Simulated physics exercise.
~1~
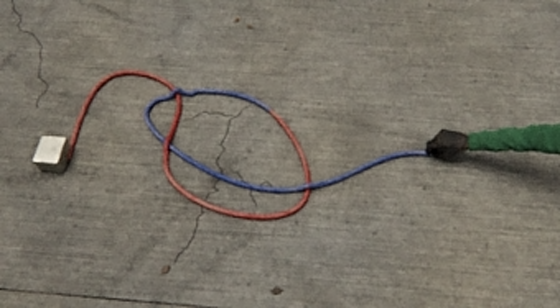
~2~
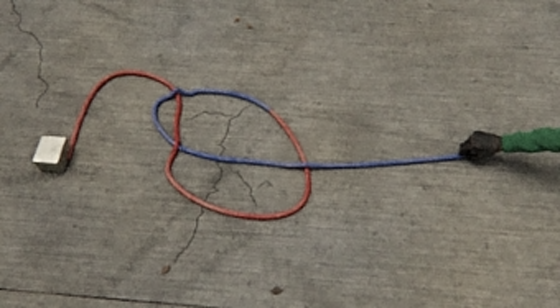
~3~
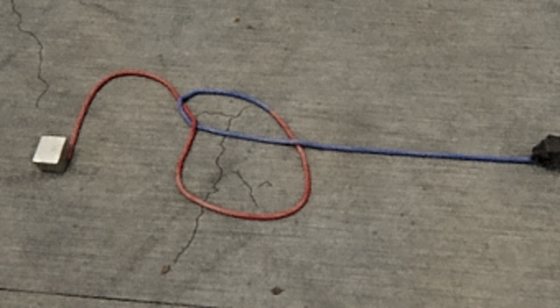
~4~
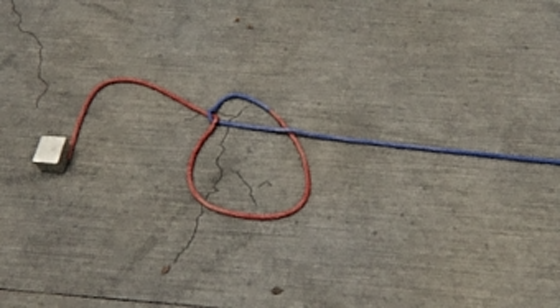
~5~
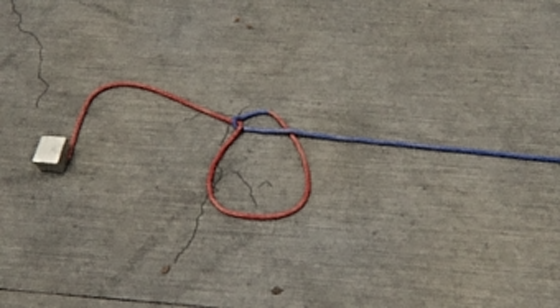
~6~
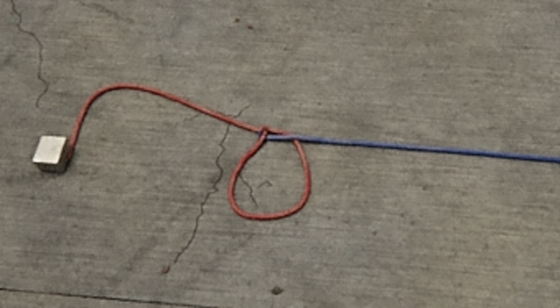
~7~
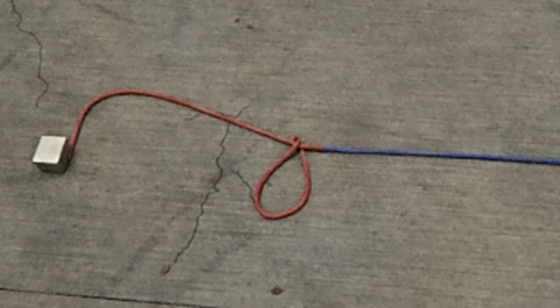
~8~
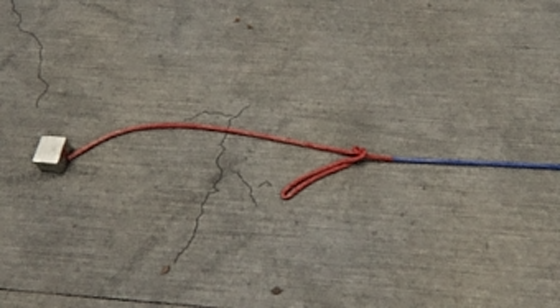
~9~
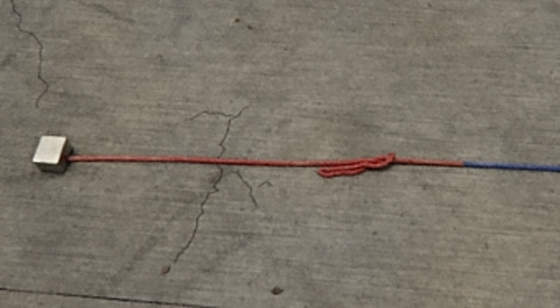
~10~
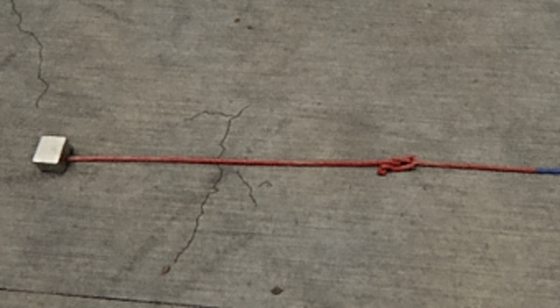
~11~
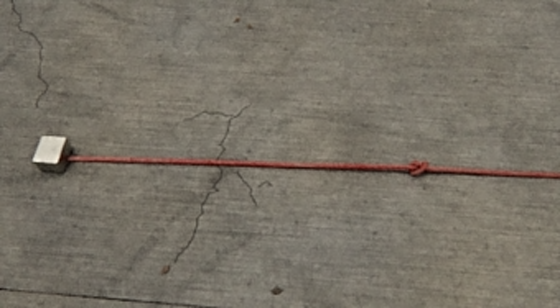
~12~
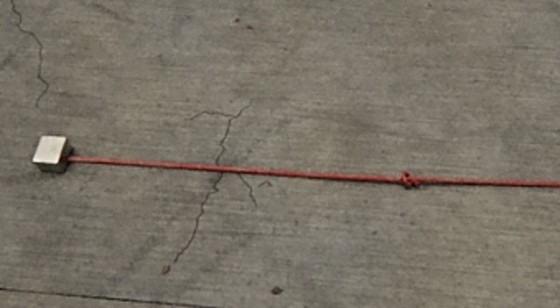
The clip opens on a red and blue rope lying in loops on cracked concrete, its left end fixed to a small pale block and its right end attached to a dark piece with a green length beyond. The right end moves steadily away to the right and passes out of view, drawing the blue section after it. The overlapping loops shrink until a single red loop hangs below a crossing. That loop narrows, folds flat and bunches up as the red line straightens. Finally, the rope stretches taut from the block, with a small, tight knot in its red section.
